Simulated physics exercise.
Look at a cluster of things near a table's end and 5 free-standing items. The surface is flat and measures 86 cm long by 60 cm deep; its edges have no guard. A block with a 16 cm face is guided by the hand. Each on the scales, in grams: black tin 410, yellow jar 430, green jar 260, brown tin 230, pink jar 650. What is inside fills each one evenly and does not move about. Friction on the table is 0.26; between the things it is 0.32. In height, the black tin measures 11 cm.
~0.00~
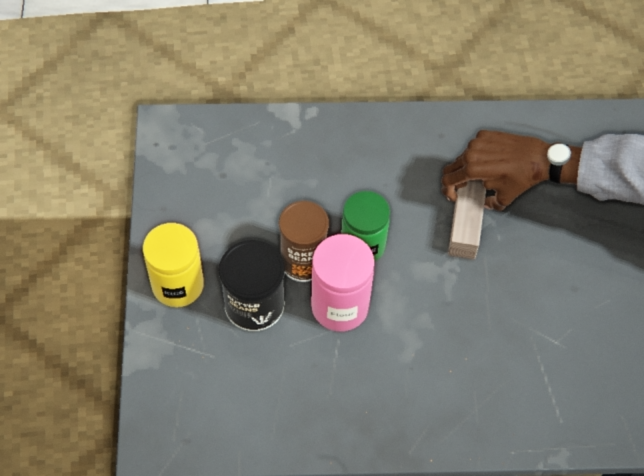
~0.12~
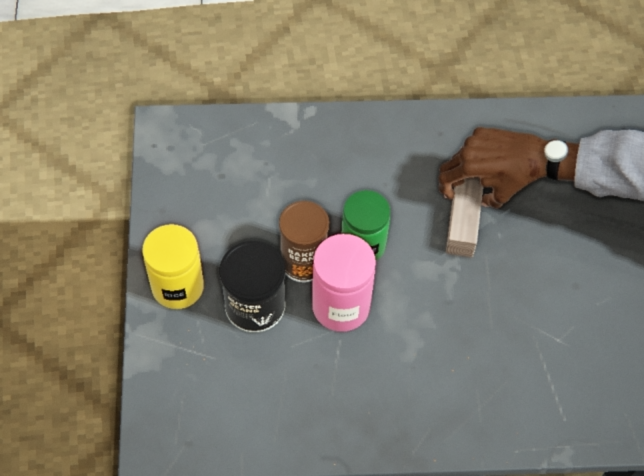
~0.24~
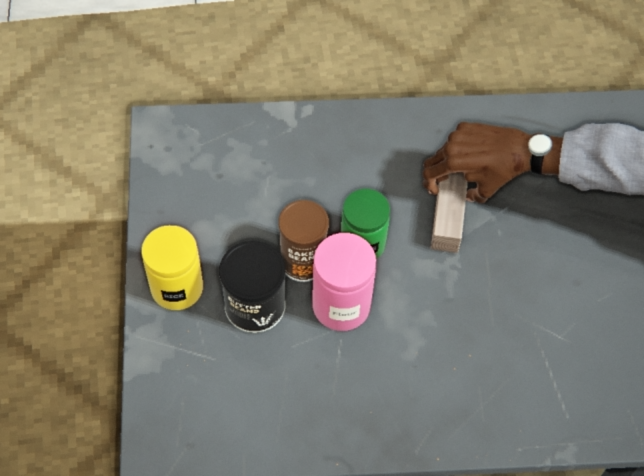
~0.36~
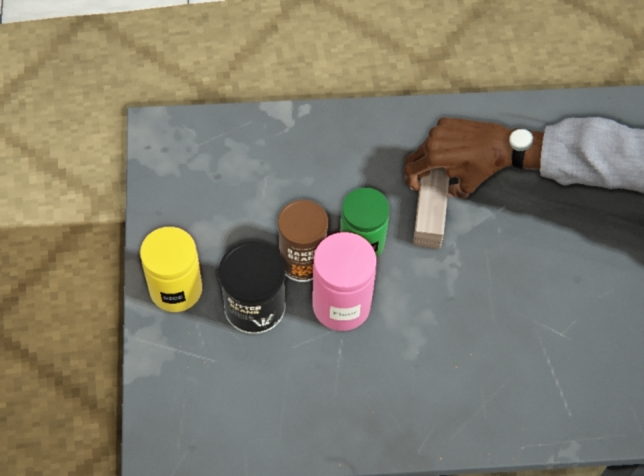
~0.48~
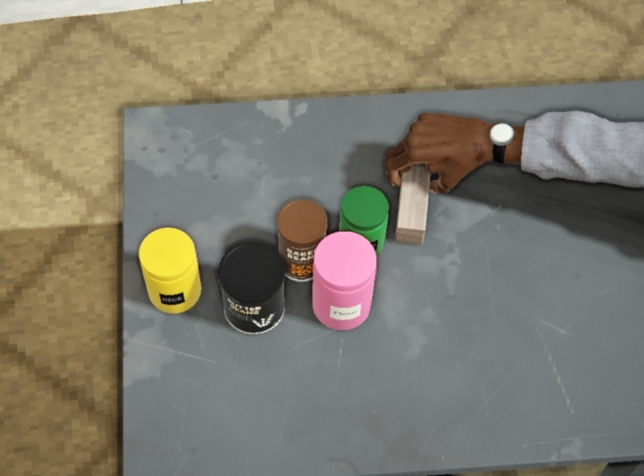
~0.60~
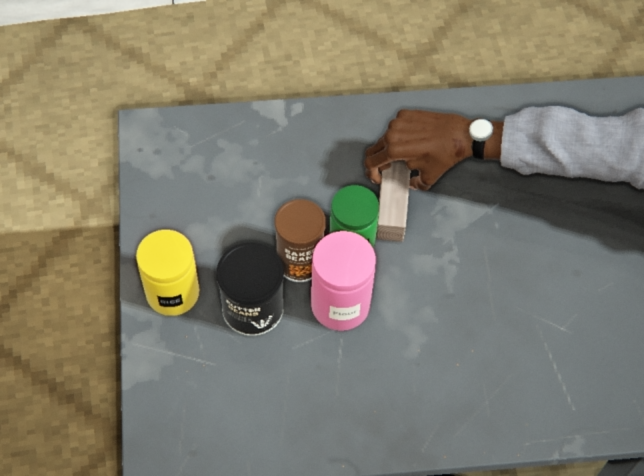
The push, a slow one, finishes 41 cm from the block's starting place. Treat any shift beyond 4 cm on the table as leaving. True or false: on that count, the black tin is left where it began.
True.
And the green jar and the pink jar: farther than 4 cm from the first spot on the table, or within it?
Green jar: Is displaced. Pink jar: Remains in place.
After 1.00 s, 19 cm of push; green jar slid 9 cm; brown tin slid 4 cm.
After 1.60 s, 31 cm of push; green jar slid 22 cm; brown tin slid 4 cm.
At rest (2.5 s), not toppled but over 4 cm from the start, green jar; the other 4 in place, give or take 4 cm. Seen from the same camera at the end, black tin near (249, 294).
